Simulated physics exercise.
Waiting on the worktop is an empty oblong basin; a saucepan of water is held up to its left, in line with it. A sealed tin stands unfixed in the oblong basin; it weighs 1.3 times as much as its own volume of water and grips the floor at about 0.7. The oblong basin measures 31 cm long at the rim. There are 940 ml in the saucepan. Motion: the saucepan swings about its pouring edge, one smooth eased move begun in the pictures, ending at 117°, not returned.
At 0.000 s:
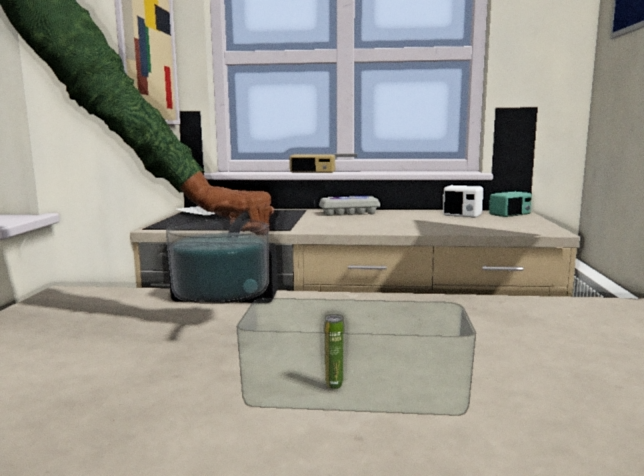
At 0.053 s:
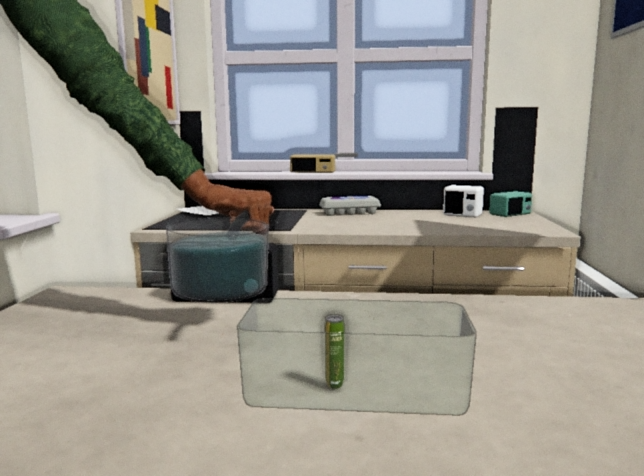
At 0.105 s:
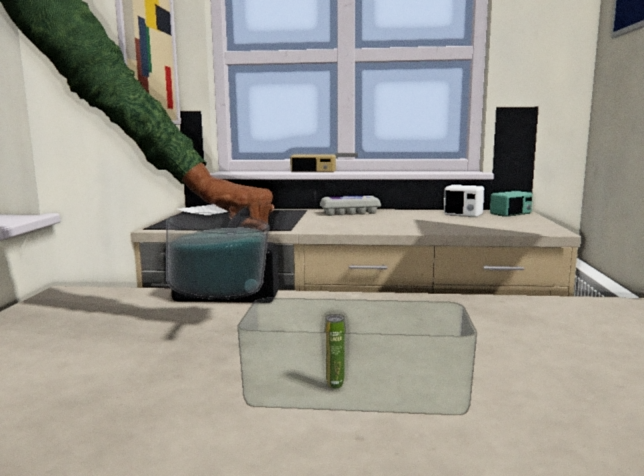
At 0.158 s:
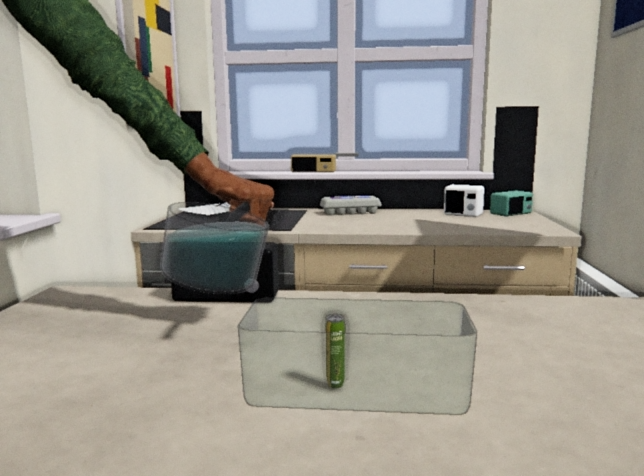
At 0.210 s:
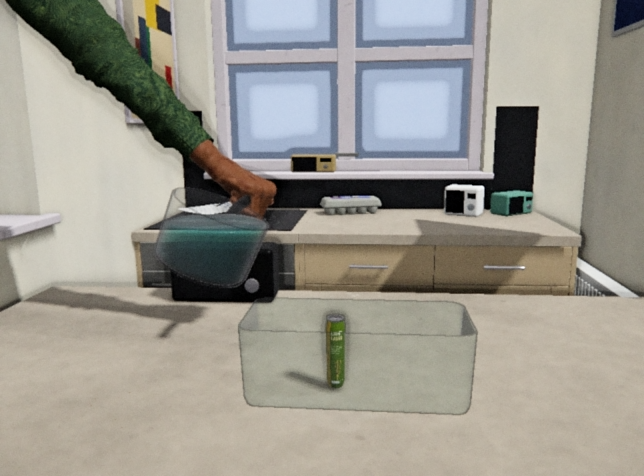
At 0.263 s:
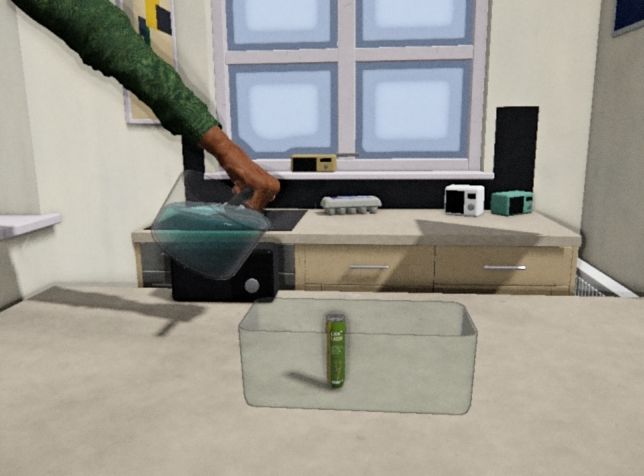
In a kitchen, a hand in a green sleeve held a clear container of bluish water left of an empty oblong basin with a green tin showing through it, then smoothly tilted the container rightward.
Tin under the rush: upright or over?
It will stay on its base.
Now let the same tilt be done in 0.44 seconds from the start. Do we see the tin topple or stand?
Outcome - the tin comes down.
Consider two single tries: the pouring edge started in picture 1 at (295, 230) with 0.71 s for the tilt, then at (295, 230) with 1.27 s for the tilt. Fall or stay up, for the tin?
Trial 1 - tin tips; trial 2 - tin stays standing.
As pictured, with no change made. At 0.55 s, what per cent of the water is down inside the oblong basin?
I'd put it near 8 percent.
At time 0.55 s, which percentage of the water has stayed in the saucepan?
Near 44 in a hundred.
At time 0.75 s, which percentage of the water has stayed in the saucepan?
3 per cent or thereabouts.
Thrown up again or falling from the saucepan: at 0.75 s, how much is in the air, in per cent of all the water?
About 14 per cent.
Then, 0.55 s in, the tilt is 102° and 45 per cent is still to pour; the tin stands where it began.
Then, 0.75 s in, the tilt is 117° and 3 per cent is still to pour; the tin stands where it began.
Then, 0.97 s in, the tilt is 117° and 0 per cent is still to pour; the tin stands where it began.
Then, 1.21 s in, the tilt is 117° and 0 per cent is still to pour; the tin stands where it began.
Finally, the tin stands where it began.
